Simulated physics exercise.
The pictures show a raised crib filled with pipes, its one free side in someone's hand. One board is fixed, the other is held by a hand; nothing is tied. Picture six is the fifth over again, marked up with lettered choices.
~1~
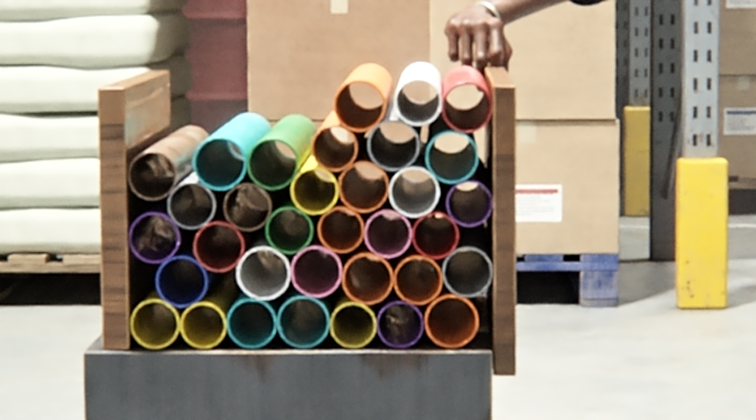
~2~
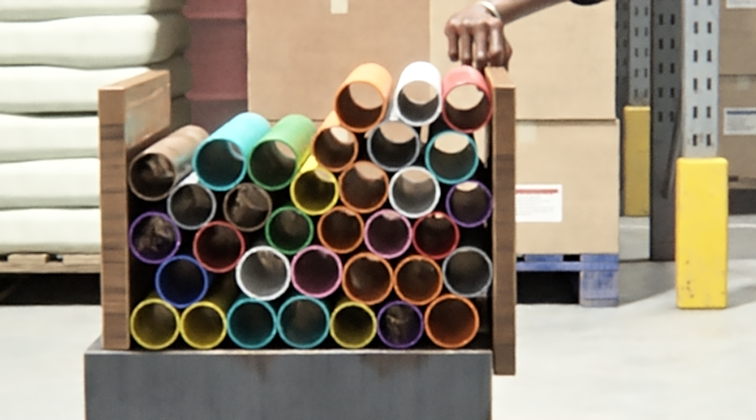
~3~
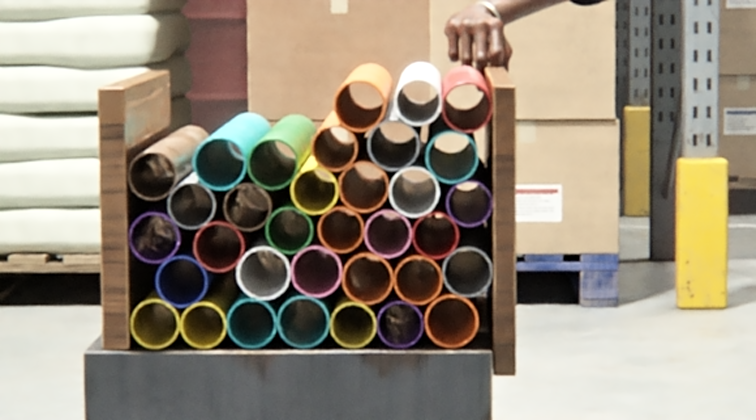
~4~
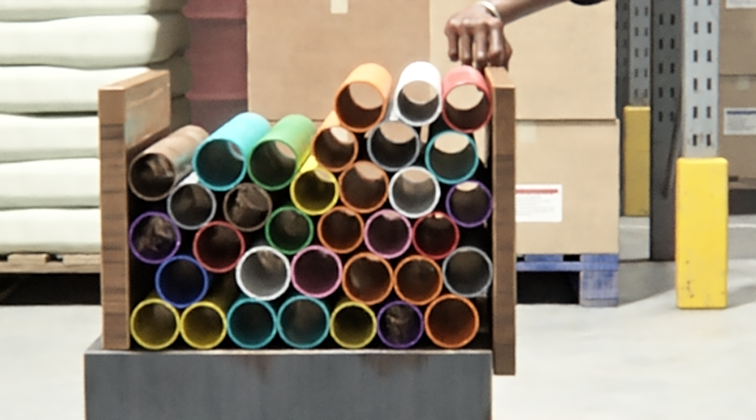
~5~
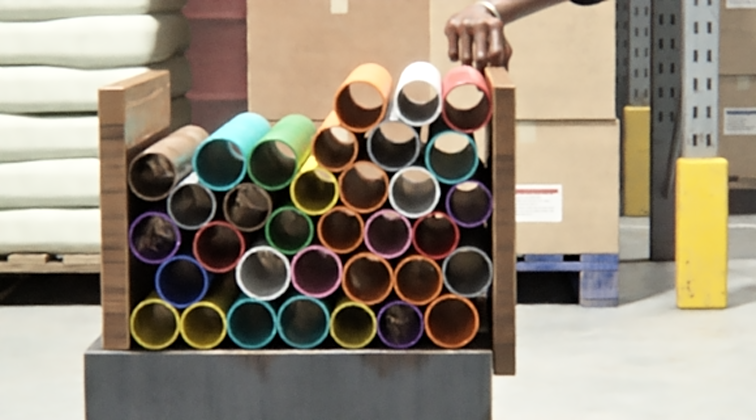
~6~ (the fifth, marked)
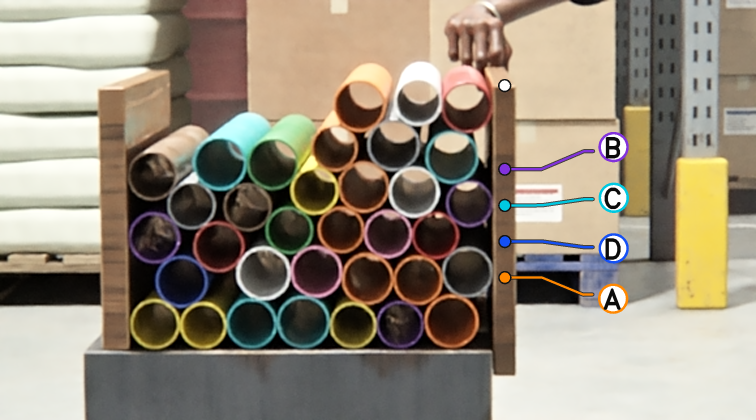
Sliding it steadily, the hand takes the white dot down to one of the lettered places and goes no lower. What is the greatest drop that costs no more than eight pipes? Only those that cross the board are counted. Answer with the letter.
Mark A is as low as it can go.
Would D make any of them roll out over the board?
At D: Yes.
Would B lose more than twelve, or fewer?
It loses fewer than twelve.
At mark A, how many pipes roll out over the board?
The count is four.
On the marked copy, A at (505, 278); B at (504, 169); C at (504, 205); D at (504, 242); the white dot at (504, 86).
Following A. Soon after the start, top of the board (493, 171).
Later, top of the board (493, 267).
In the end, top of the board (493, 276), about four out over the board.
As for the rest, B one out over the board; C one out over the board; D one out over the board.
